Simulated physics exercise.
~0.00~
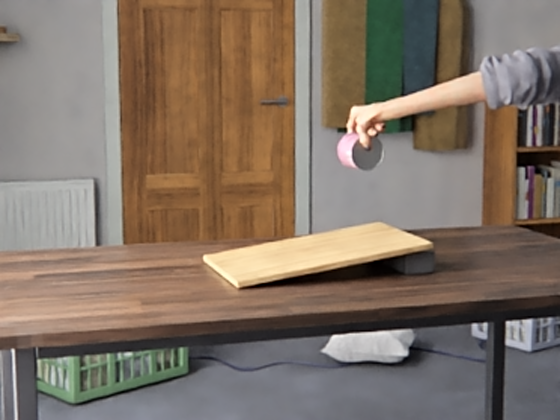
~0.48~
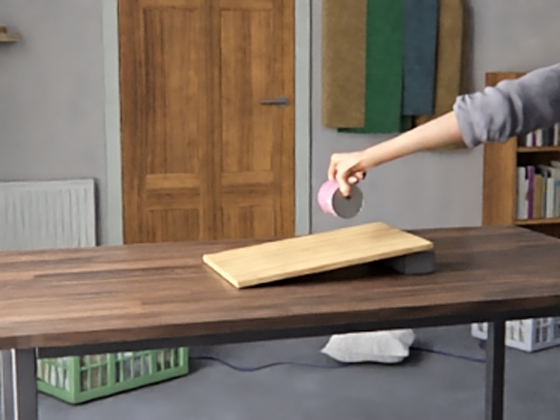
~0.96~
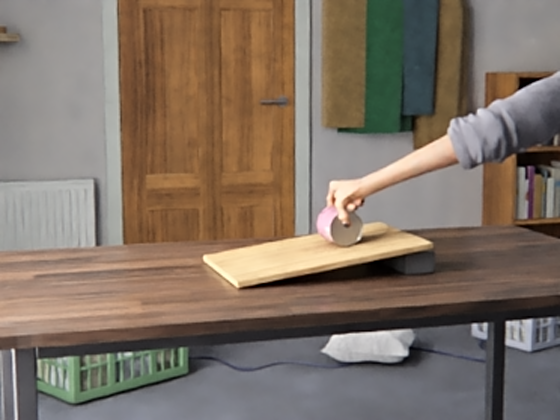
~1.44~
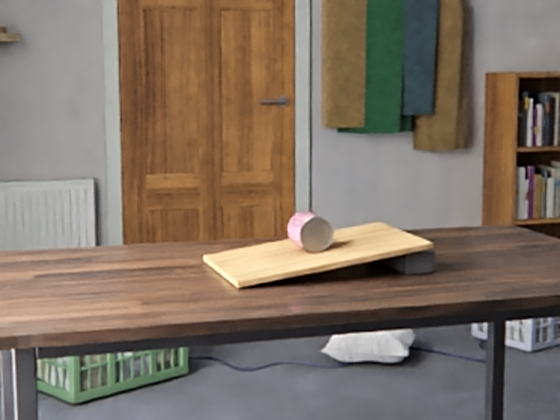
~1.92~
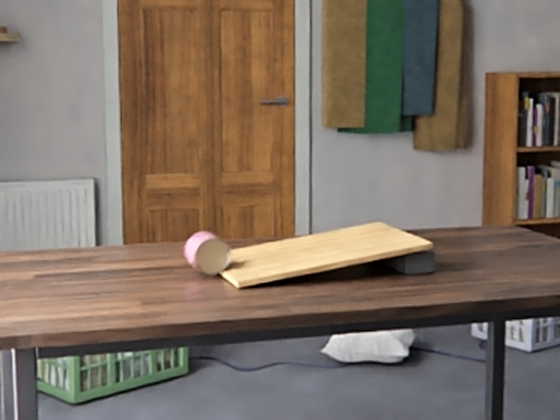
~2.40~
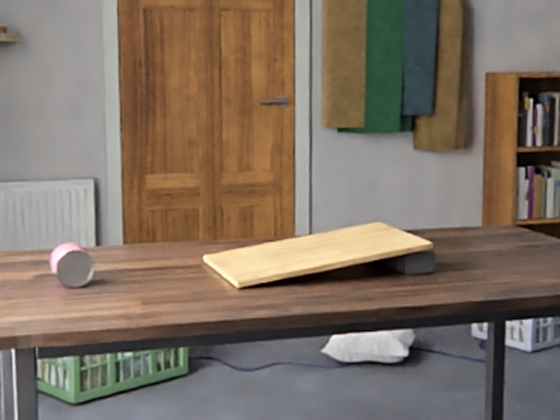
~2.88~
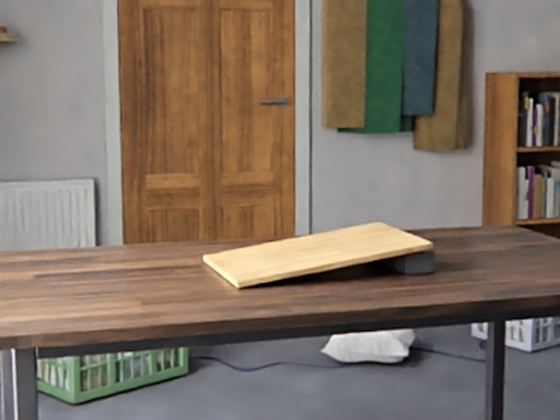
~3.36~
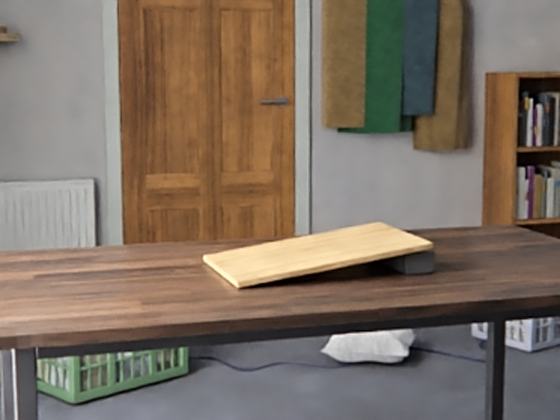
A pink tin, released by a hand, rolls left down a sloping board and out of view.
